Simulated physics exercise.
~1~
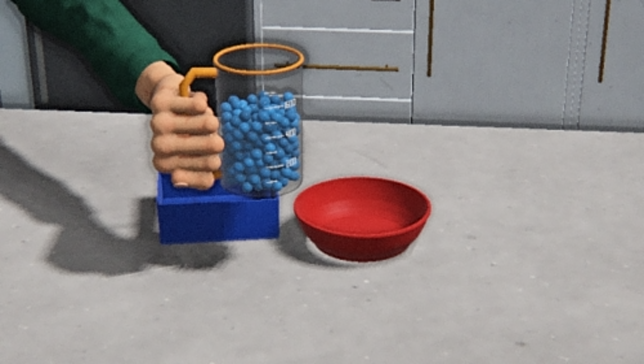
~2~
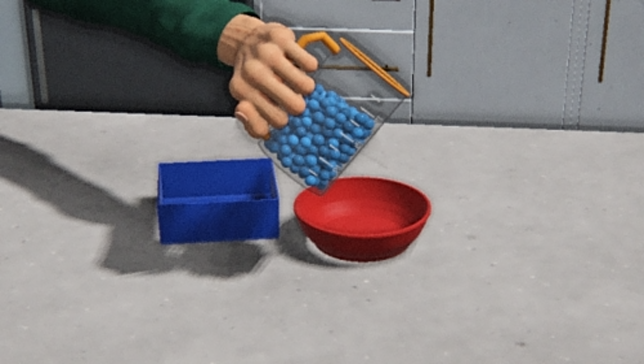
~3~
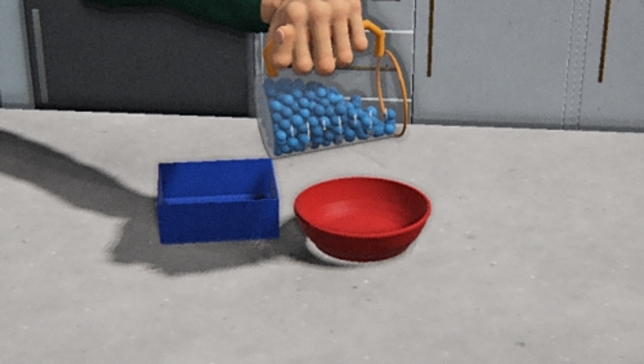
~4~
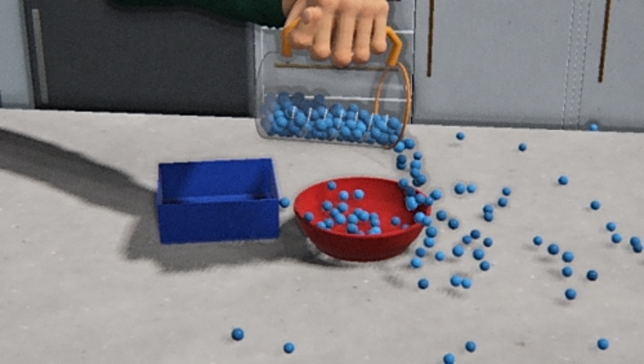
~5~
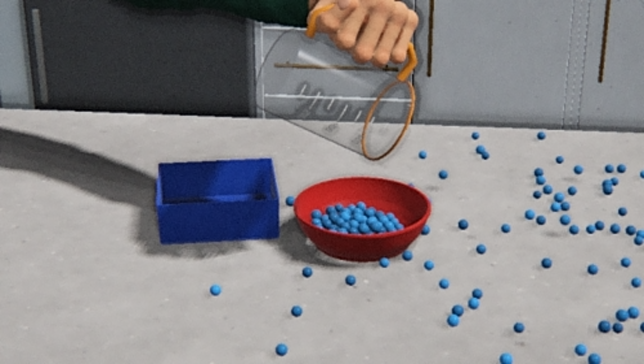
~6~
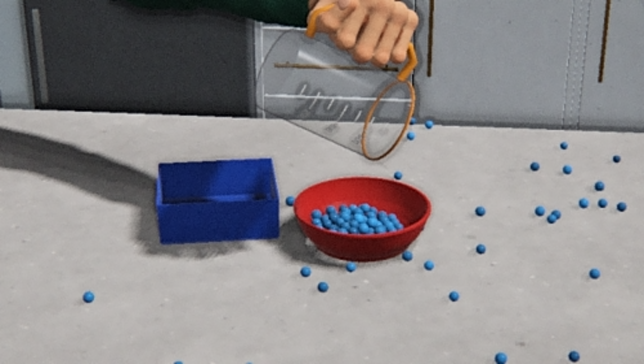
A pale grey tabletop stands before grey cabinets, seen from slightly above by a still camera. A hand in a green sleeve holds a clear jug with an orange rim and handle, full of blue glass balls, by a blue tin on the left and a red bowl on the right. The hand lifts the jug rightward and tips it onto its side above them. Balls pour out, some into the bowl, many bouncing across the table. The jug tilts further until empty, leaving a heap in the bowl and the rest scattered outside.
